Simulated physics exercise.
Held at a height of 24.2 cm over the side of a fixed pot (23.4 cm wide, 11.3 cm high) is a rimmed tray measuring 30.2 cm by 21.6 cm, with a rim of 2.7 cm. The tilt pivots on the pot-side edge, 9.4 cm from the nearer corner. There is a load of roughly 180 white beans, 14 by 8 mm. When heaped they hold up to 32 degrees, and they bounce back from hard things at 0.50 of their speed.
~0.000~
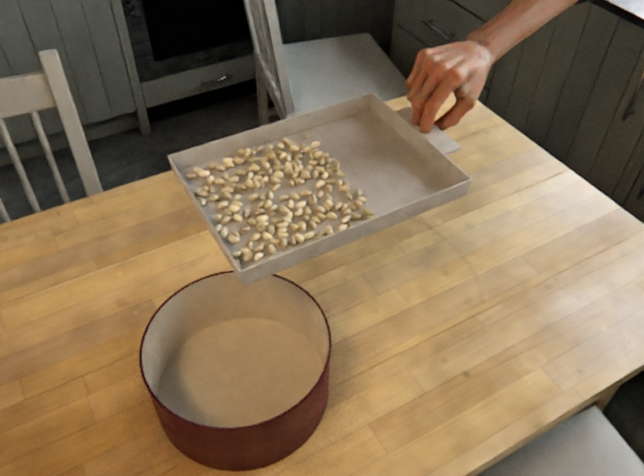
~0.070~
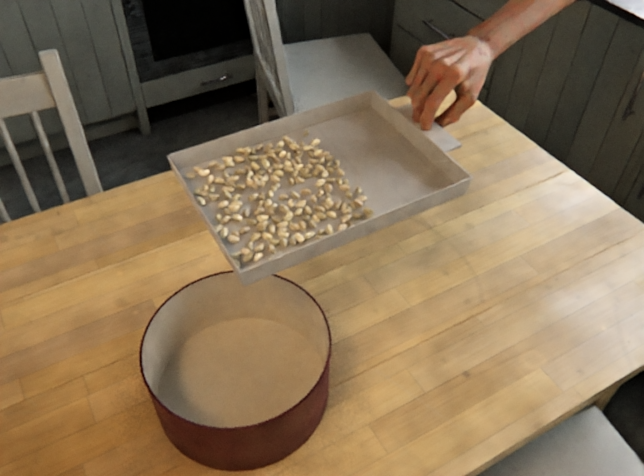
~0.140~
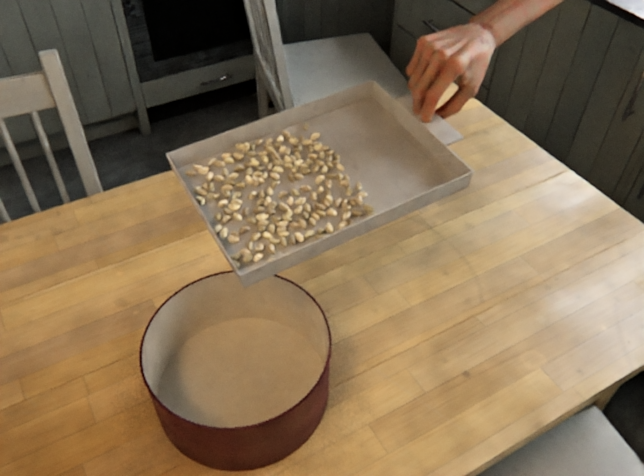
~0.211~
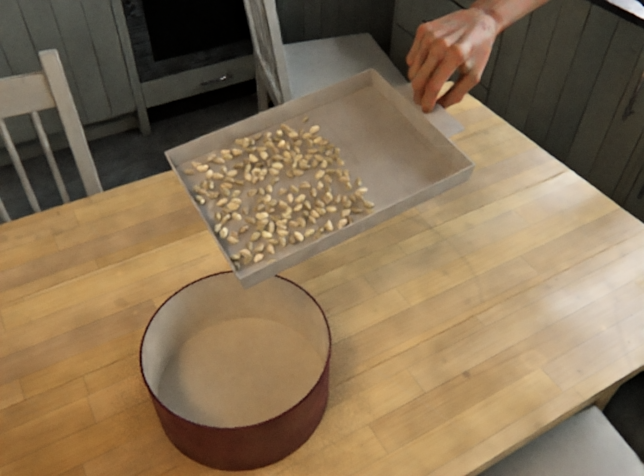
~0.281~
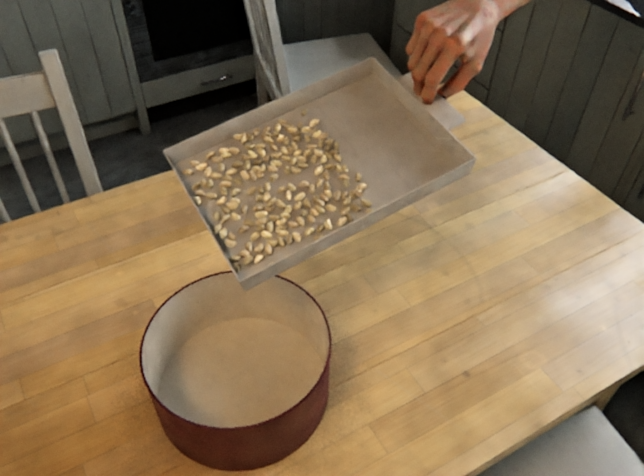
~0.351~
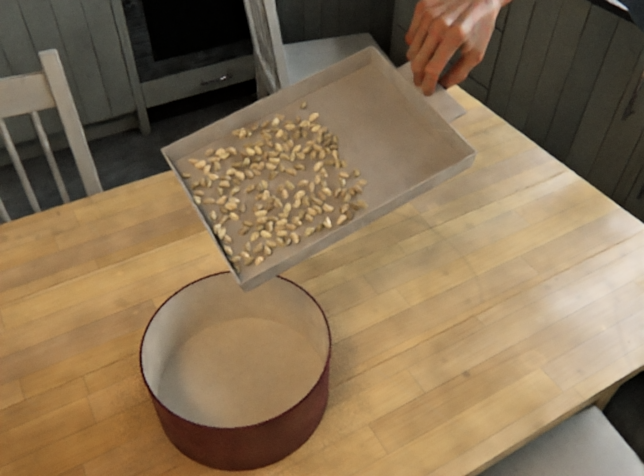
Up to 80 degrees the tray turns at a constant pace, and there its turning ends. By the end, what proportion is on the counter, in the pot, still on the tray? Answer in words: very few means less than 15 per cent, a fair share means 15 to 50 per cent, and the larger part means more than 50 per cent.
Counter: Very few. Pot: The larger part. Tray: A fair share.
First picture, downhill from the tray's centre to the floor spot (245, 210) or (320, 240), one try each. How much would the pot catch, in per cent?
Roughly 20 per cent on the first try and 65 per cent on the second.
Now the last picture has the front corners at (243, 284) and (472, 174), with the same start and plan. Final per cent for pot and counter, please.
You'd end with pot at 70 and counter at 0.
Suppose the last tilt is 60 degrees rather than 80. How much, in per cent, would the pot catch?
Estimate: Roughly 0 percent.
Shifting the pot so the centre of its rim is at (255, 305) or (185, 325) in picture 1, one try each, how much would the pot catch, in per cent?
I'd say some 60 per cent for the first and some 65 per cent for the second.
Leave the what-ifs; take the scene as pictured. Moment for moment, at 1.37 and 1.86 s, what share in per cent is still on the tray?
Roughly 100 then 95.
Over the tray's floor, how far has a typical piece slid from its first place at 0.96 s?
About 5 cm.
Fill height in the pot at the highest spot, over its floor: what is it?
Close to 1.5 cm up.
After 0.96 s, tilt 45 degrees; the tray holds 100 %, the pot 0 %.
Then, at 1.37 s, tilt 66 degrees; the tray holds 100 %, the pot 0 %.
Then, at 1.86 s, tilt 80 degrees; the tray holds 95 %, the pot 0 %.
By 3.3 s all is still; counter 0 %, pot 80 %, tray 20 %.
